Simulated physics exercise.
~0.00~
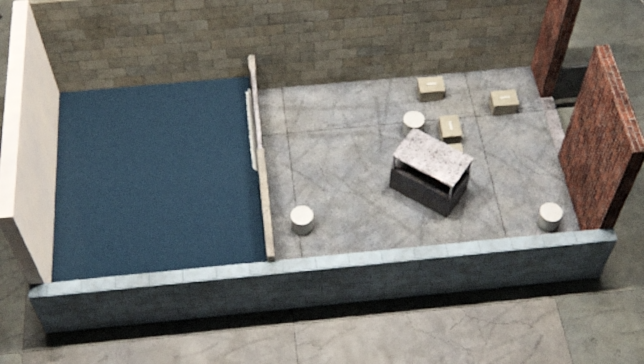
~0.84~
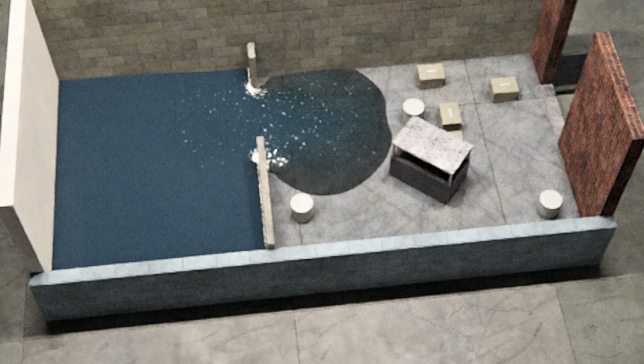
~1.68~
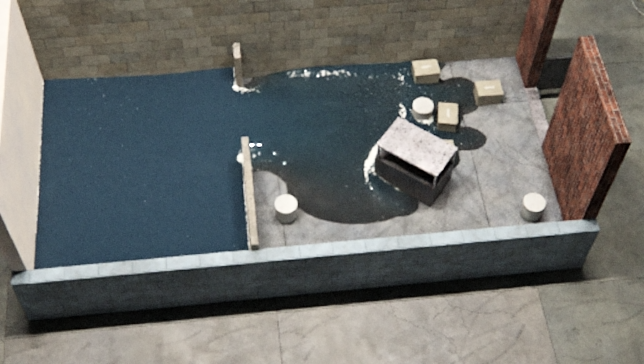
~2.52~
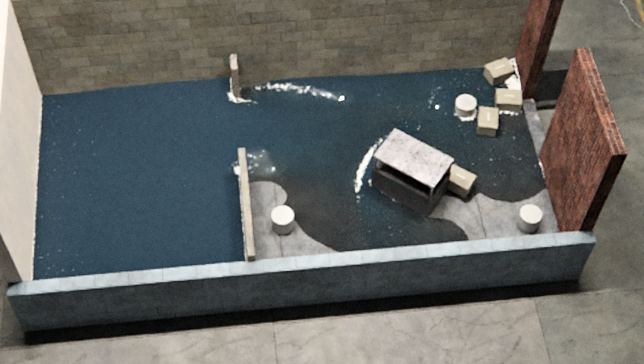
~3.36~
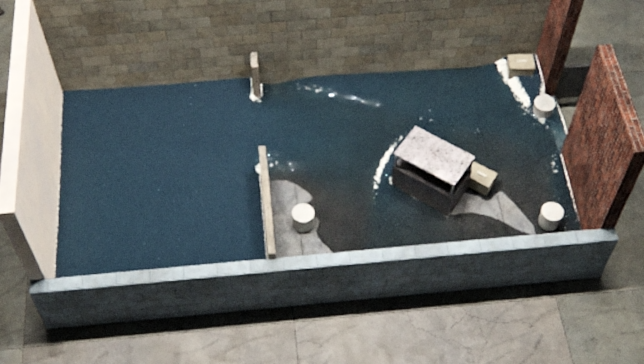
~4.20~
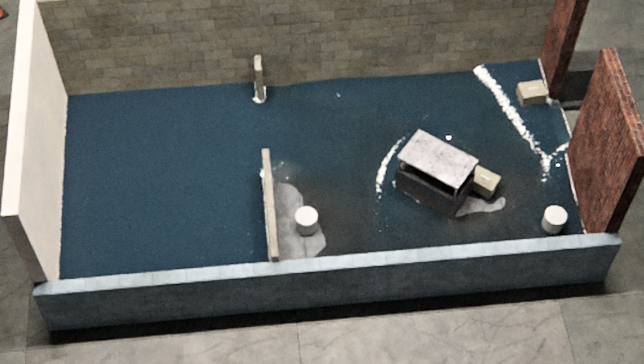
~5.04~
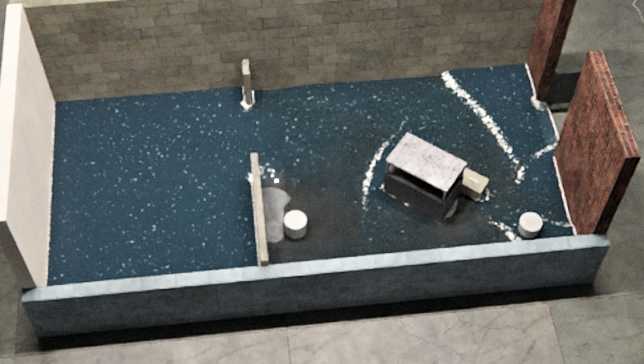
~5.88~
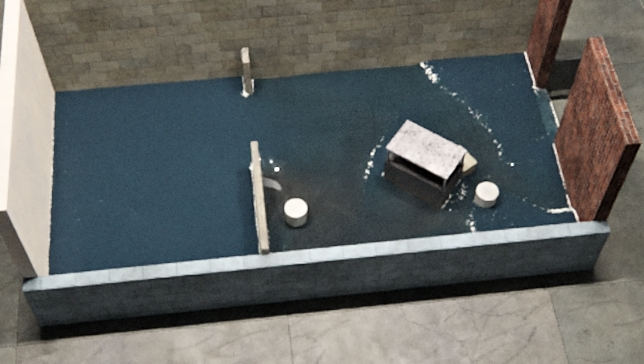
In a walled basement, dark water bursts through a partition, floods the floor and shifts several loose containers.
